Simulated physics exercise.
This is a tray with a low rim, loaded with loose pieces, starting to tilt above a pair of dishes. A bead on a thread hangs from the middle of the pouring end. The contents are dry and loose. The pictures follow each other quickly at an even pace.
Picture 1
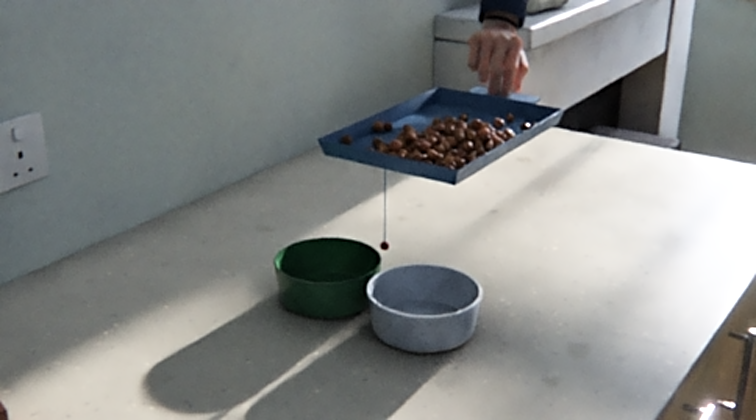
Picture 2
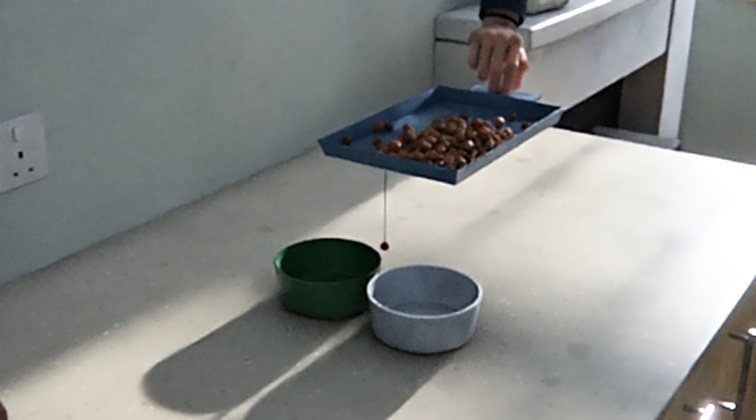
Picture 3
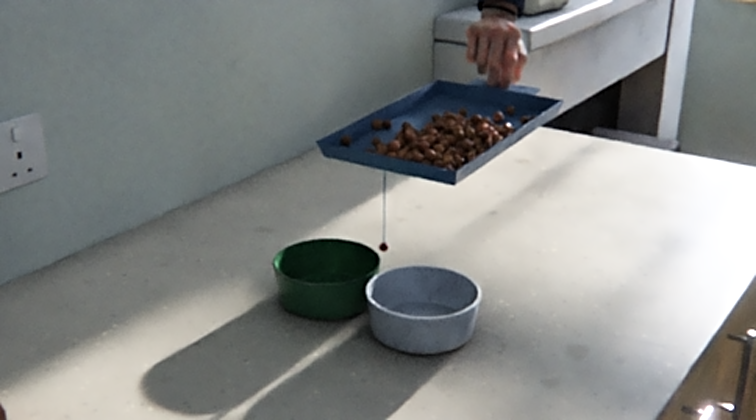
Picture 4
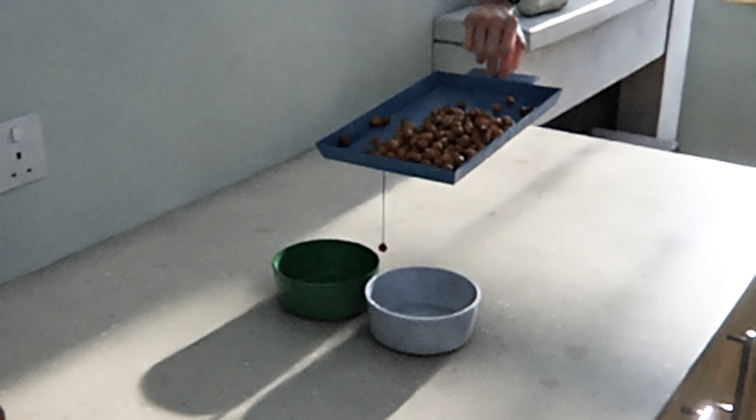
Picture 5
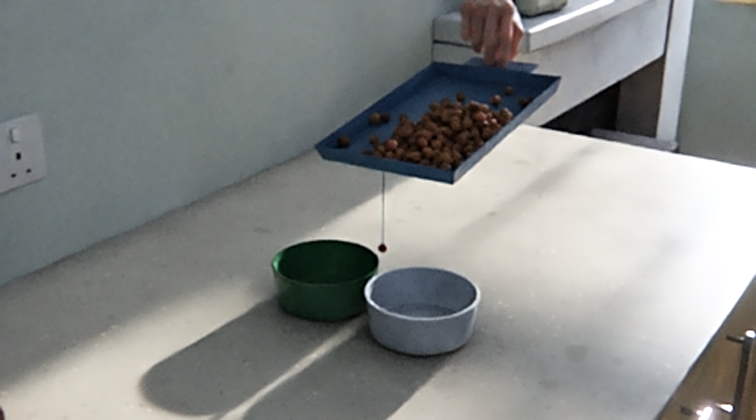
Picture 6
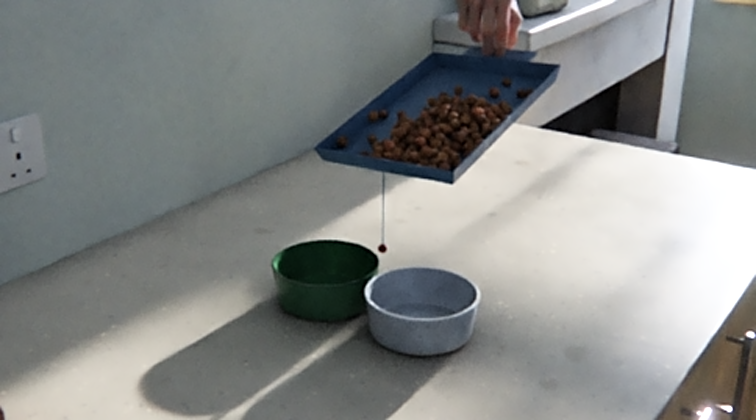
A hand gradually tilting a blue tray of brown nuts above a green bowl and a pale grey bowl on a countertop.
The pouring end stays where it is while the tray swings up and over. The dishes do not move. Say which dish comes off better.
More goes to the left-hand dish.
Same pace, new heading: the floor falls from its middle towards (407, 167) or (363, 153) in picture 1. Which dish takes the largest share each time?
In turn: The dish on the right; the left dish.
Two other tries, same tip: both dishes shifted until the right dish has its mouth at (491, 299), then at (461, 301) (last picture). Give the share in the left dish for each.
First some 20, then 50 per cent.
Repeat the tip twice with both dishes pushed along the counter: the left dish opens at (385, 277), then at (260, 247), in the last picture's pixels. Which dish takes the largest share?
First the left one, then the right dish.
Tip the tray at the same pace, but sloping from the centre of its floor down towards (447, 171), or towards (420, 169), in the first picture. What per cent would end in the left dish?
In turn 0 and 10 in a hundred.
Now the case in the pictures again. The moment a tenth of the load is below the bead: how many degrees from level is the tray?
Near 75 degrees.
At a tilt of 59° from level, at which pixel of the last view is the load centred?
Near (391, 133).
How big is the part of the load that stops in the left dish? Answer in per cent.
Some 70 per cent.
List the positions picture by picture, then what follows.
The first picture shows corners of the pouring end (325, 139) and (455, 168), level; middle of the load (448, 141), hazelnuts; left dish (295, 295); right dish (393, 328); bead on its thread (385, 246).
The second picture shows corners of the pouring end (325, 139) and (456, 169), level; middle of the load (449, 140).
The third picture shows corners of the pouring end (323, 141) and (454, 169), tipped barely, lowest at the left corner; middle of the load (447, 138).
The fourth picture shows corners of the pouring end (322, 142) and (453, 169), tipped a little, lowest at the left corner; middle of the load (446, 135).
The fifth picture shows corners of the pouring end (321, 144) and (451, 169), tipped a little, lowest at the left corner; middle of the load (445, 131).
The sixth picture shows corners of the pouring end (321, 146) and (451, 169), tipped a little, lowest at the left corner; middle of the load (444, 128); left dish (293, 297); right dish (391, 331).
Just after the last frame, tray tipped steeply; almost all on the tray; just a few in the right dish; just a few in the left dish; just a few in the air.
A moment on, tray tipped right over; just a few on the tray; about a tenth in the right dish; roughly two thirds in the left dish; about a tenth outside both; about a tenth in the air.
Further on, tray tipped past a quarter turn; about a tenth in the right dish; the larger part in the left dish; about a tenth outside both.
When it is over, tray tipped past a quarter turn; about a tenth in the right dish; the larger part in the left dish; about a tenth outside both.
